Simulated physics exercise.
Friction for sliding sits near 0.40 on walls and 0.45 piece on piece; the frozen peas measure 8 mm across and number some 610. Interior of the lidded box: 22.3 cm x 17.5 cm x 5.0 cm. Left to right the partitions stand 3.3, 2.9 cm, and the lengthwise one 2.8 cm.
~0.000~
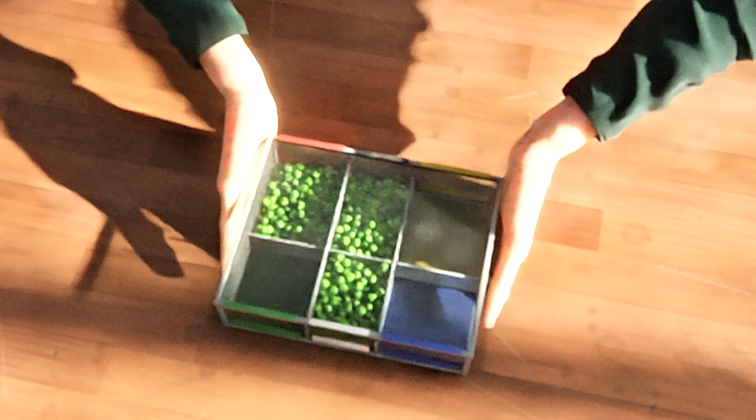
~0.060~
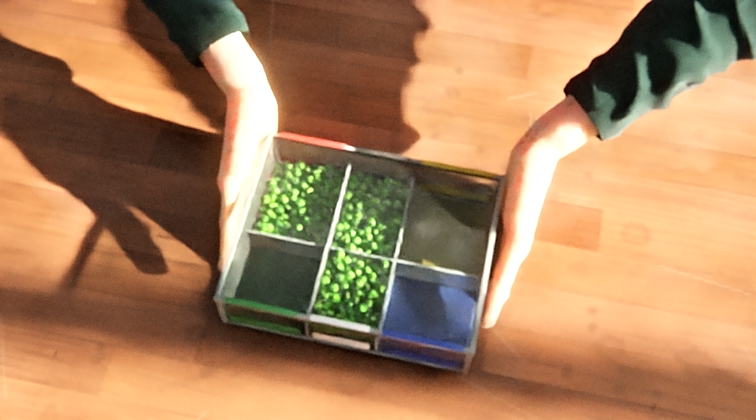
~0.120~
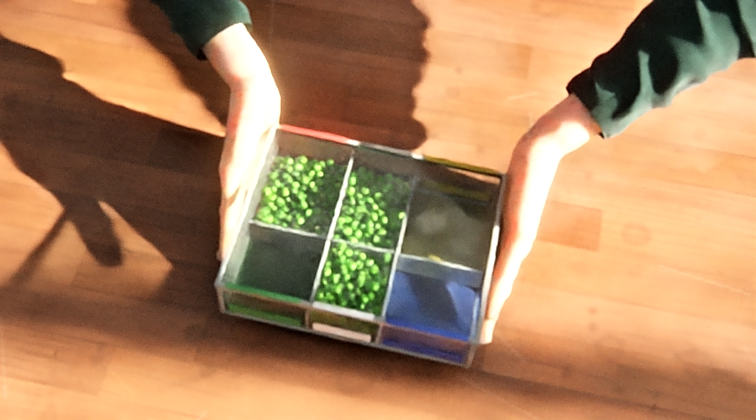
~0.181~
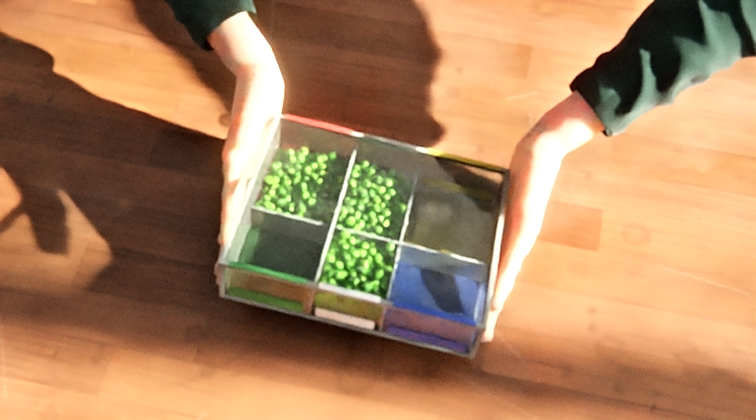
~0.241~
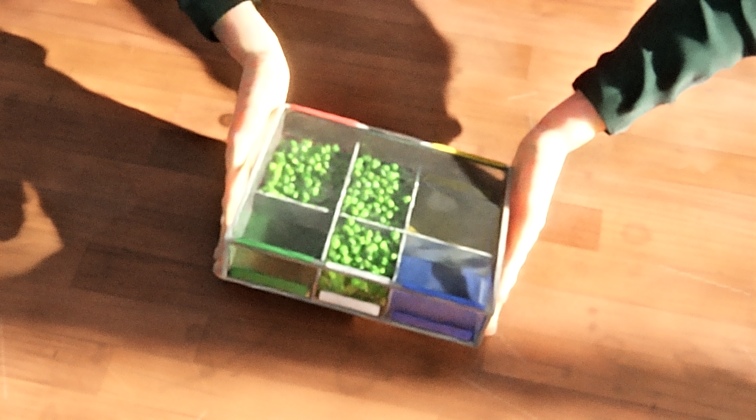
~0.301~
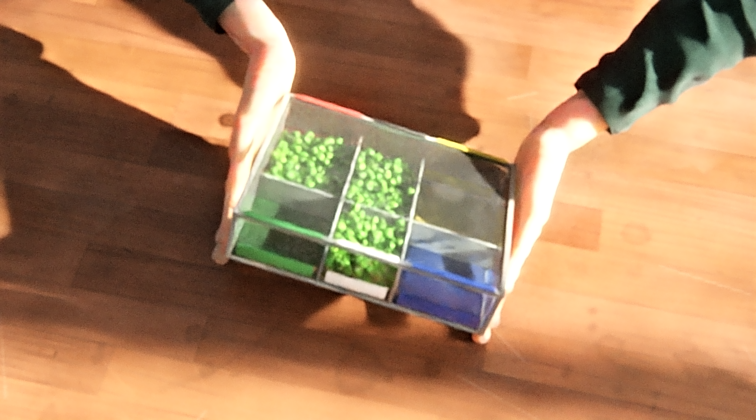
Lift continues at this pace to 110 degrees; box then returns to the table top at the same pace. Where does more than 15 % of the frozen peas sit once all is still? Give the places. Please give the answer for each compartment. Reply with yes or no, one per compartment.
Red yes, blue no, green no, yellow yes, white no, black yes.
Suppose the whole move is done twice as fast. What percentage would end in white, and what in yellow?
In per cent, white gets 5 and yellow gets 30.
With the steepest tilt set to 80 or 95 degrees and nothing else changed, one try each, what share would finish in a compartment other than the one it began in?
Roughly 25 percent, then roughly 35 percent.
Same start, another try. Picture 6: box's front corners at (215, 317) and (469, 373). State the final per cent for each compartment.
So it works out as red at 0 percent, blue at 25 percent, green at 30 percent, yellow at 0 percent, white at 45 percent and black at 0 percent.
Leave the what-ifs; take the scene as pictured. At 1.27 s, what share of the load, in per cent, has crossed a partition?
35 %.
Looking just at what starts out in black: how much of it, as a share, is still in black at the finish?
Something like 80 per cent.
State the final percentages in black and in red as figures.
Black at 30 and red at 30, in per cent.
After 1.27 s, tilt 109 degrees; red 35 %, yellow 25 %, white 5 %, black 35 %.
After 1.91 s, tilt 48 degrees; red 30 %, yellow 35 %, black 30 %.
After 2.60 s, tilt 0 degrees; red 30 %, yellow 35 %, black 30 %.
By 3.1 s all is still; red 30 %, blue 0 %, green 0 %, yellow 35 %, white 0 %, black 30 %.
